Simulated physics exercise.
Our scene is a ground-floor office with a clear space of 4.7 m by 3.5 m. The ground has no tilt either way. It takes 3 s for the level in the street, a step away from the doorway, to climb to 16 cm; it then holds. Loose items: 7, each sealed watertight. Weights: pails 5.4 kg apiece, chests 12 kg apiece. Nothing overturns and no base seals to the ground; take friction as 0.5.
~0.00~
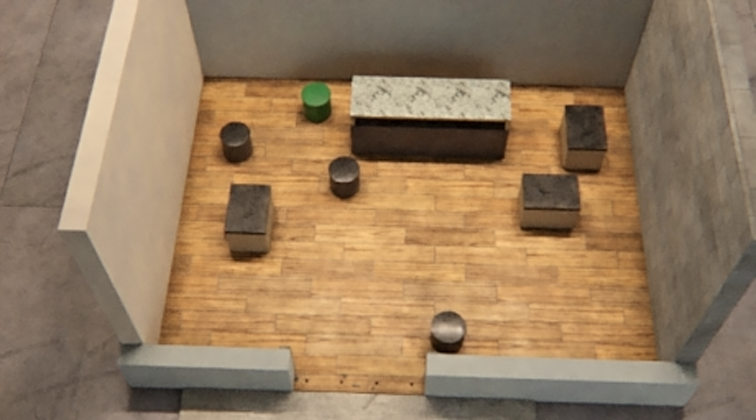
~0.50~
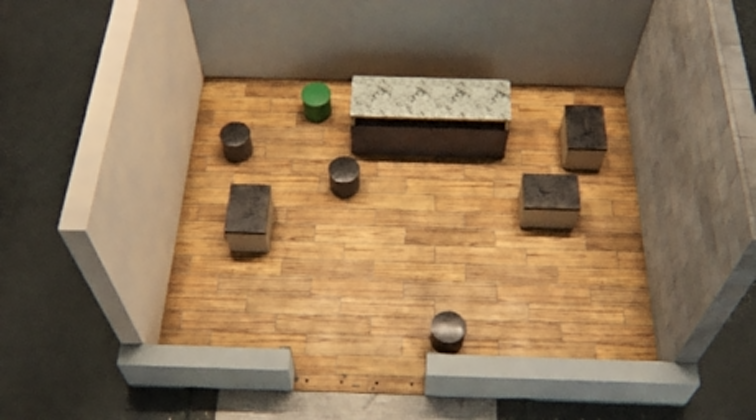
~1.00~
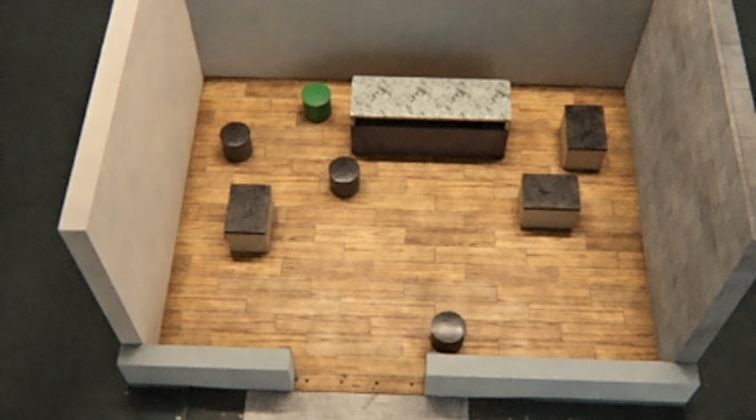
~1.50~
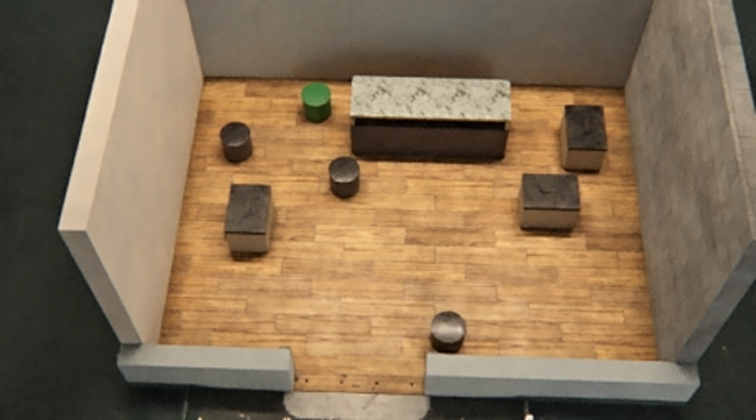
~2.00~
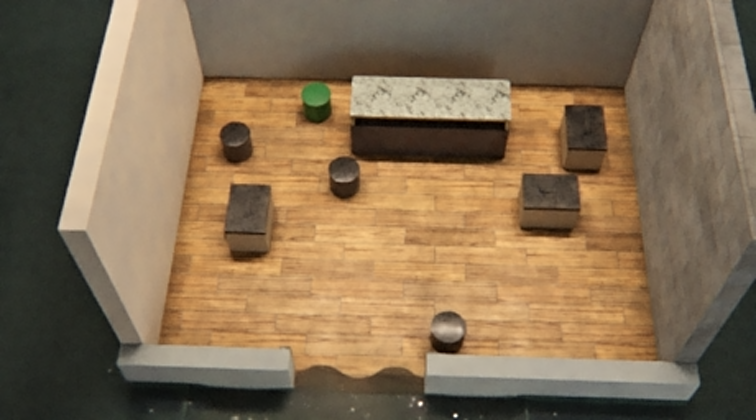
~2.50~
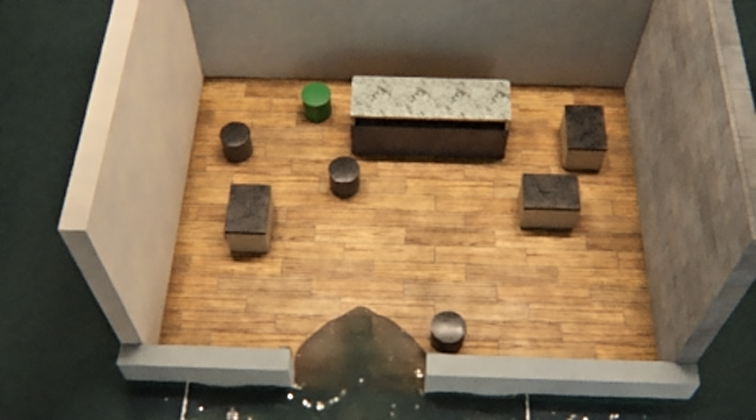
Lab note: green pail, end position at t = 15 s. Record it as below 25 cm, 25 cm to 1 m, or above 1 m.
Looks like it will get pushed a long way.
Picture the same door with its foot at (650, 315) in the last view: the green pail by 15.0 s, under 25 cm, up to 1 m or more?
Green pail: Long trip.
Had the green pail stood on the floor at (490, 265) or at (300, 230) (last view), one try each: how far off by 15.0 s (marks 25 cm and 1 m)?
First try it hardly moves at all, second try it drifts well away.
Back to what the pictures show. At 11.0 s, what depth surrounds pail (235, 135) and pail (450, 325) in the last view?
I'd put it at 9 cm and 3 cm respectively.
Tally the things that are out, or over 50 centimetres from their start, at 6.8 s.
1 in all.
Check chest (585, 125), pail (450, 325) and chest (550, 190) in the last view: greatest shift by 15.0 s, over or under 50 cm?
First smaller, then greater, then greater.
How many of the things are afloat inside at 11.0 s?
5 at that moment.
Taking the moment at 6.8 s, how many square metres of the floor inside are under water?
At that time the wet patch spans about 12.0 m2.
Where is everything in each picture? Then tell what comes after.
The green pail at (316, 94), on the bottom; water covers 0.0 m2; 0 of 7 have shifted, in the first picture.
The green pail at (316, 94) rests on the ground; water covers 0.0 m2; 0 of 7 have shifted, in the second picture.
The green pail at (316, 94) rests on the ground; water covers 0.0 m2; 0 of 7 have shifted, in the third picture.
The green pail at (316, 94) rests on the ground; 0.0 m2 under water; 0 of 7 have shifted, in the fourth picture.
The green pail at (316, 94) rests on the ground; water covers 0.0 m2; 0 of 7 have shifted, in the fifth picture.
The green pail at (316, 94) rests on the ground; water covers 0.5 m2; 0 of 7 have shifted, in the sixth picture.
After 3.5 s the green pail is near (316, 94), 0.0 m from its start, aground; 0 afloat.
After 6.8 s the green pail is near (316, 92), 0.0 m from its start, aground; 0 afloat.
After 11.0 s the green pail is near (406, 78), 1.0 m from its start, afloat; 5 afloat.
After 15.0 s the green pail is near (572, 98), 2.7 m from its start, afloat; 6 afloat.
